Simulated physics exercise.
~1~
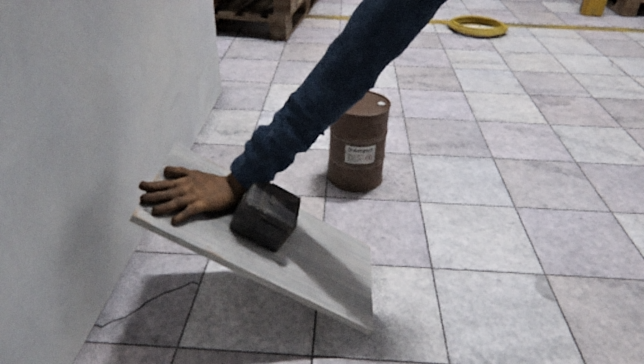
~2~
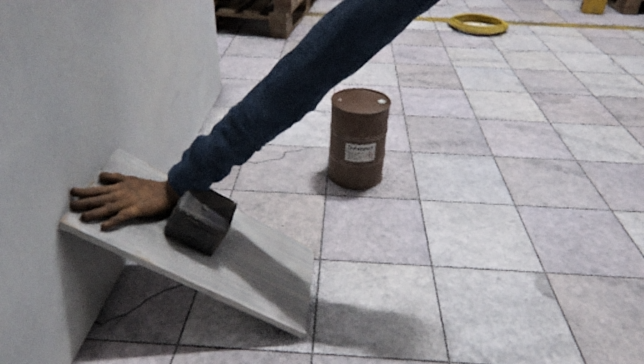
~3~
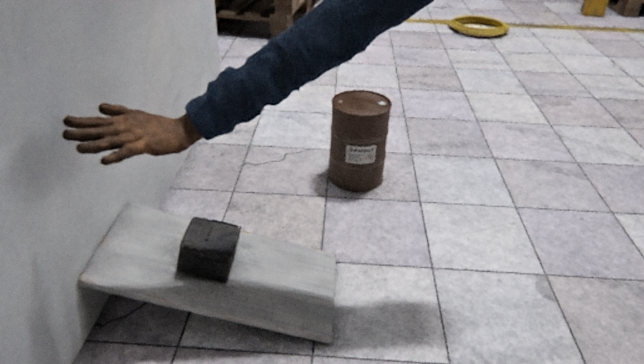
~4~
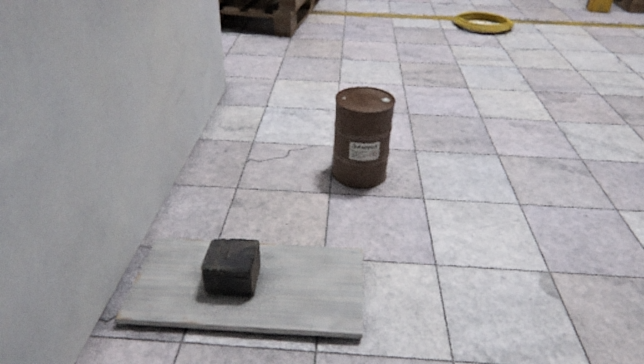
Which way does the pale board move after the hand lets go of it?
It moves down, sliding from its lean against the wall until it lies flat on the tiled floor.
An arm in a dark blue sleeve reaches in from the top, its hand on a pale board with a dark block on it, in a room with a grey tiled floor seen from slightly above. A pale wall stands at the left, a brown canister sits near the middle, and a yellow ring lies farther back. The hand moves the tilted board left against the wall. Then it lets go and draws back, and the board slides down. It ends flat on the tiles, the block still on top, while the canister stays in place.
